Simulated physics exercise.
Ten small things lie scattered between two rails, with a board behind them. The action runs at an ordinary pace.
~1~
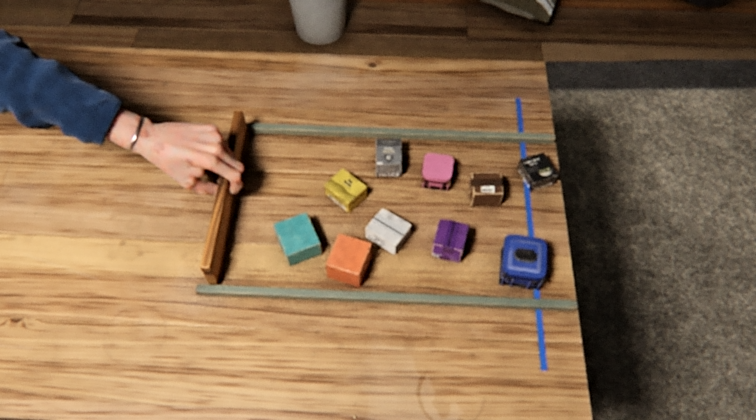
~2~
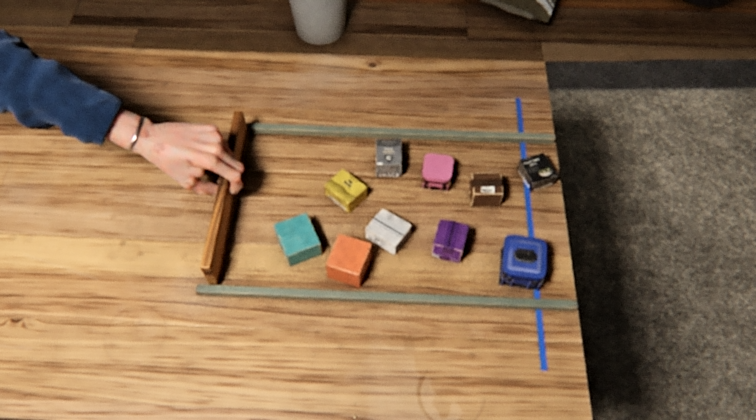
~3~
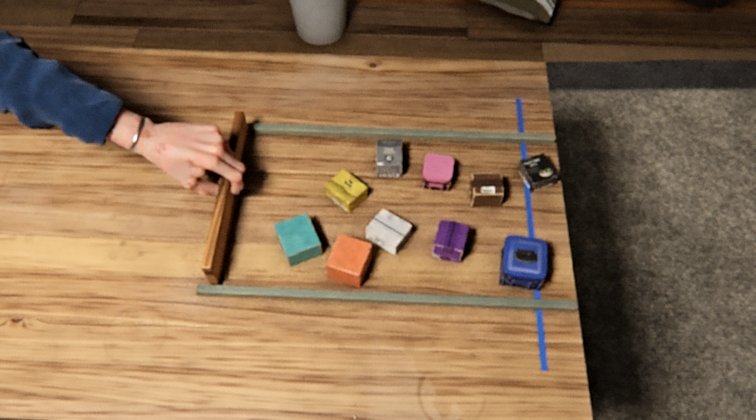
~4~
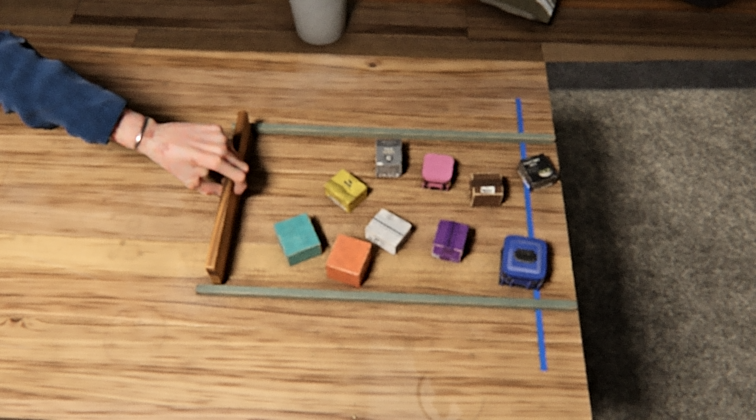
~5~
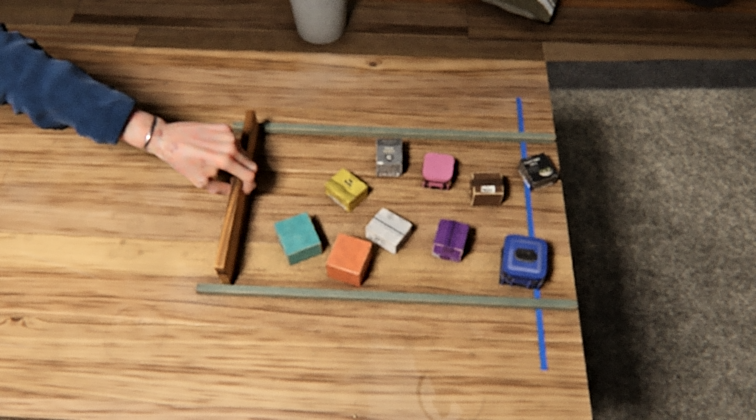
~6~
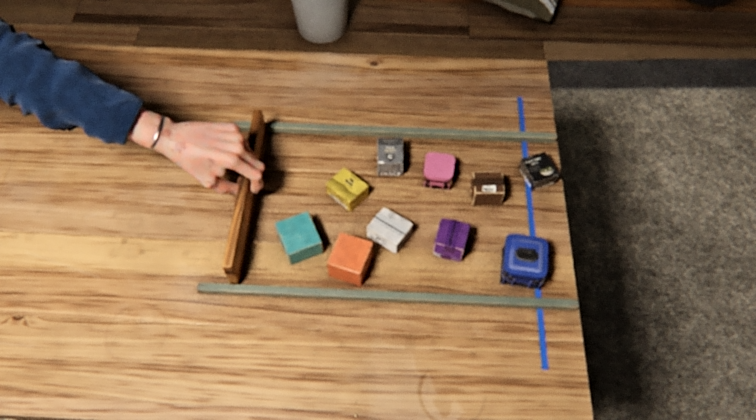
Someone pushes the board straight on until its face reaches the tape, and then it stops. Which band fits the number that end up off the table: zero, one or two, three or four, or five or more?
The band is five or more.
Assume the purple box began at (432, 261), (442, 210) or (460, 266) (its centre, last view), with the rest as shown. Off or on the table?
Purple box: Goes down; goes down; goes down.
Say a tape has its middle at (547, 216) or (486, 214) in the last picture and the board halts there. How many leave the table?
First try 7, second try 1.
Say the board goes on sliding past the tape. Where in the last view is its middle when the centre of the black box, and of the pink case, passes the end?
The middle is at (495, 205) when it's the black box, and at (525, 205) when it's the pink case.
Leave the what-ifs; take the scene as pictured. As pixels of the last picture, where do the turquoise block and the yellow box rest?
Positions - first (555, 253), then (548, 193).
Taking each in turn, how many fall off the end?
The total comes to 7.
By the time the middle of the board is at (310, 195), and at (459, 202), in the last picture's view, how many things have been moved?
Counts: 2 / 9.
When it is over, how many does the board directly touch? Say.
Total: 3.
Early on, none off yet; black box at rest near (539, 171); blue case at rest near (524, 261); brown box at rest near (487, 189).
A while later, none off yet; black box at rest near (539, 171); blue case moving near (529, 263); brown box at rest near (487, 189).
Further along, none off yet; black box travelled a little near (550, 174); blue case travelled about its own width near (581, 272); brown box travelled well along near (536, 197).
Finally, the number that fall off is five or more; lost, orange block, white box, pink case, purple box, brown box, blue case and black box.
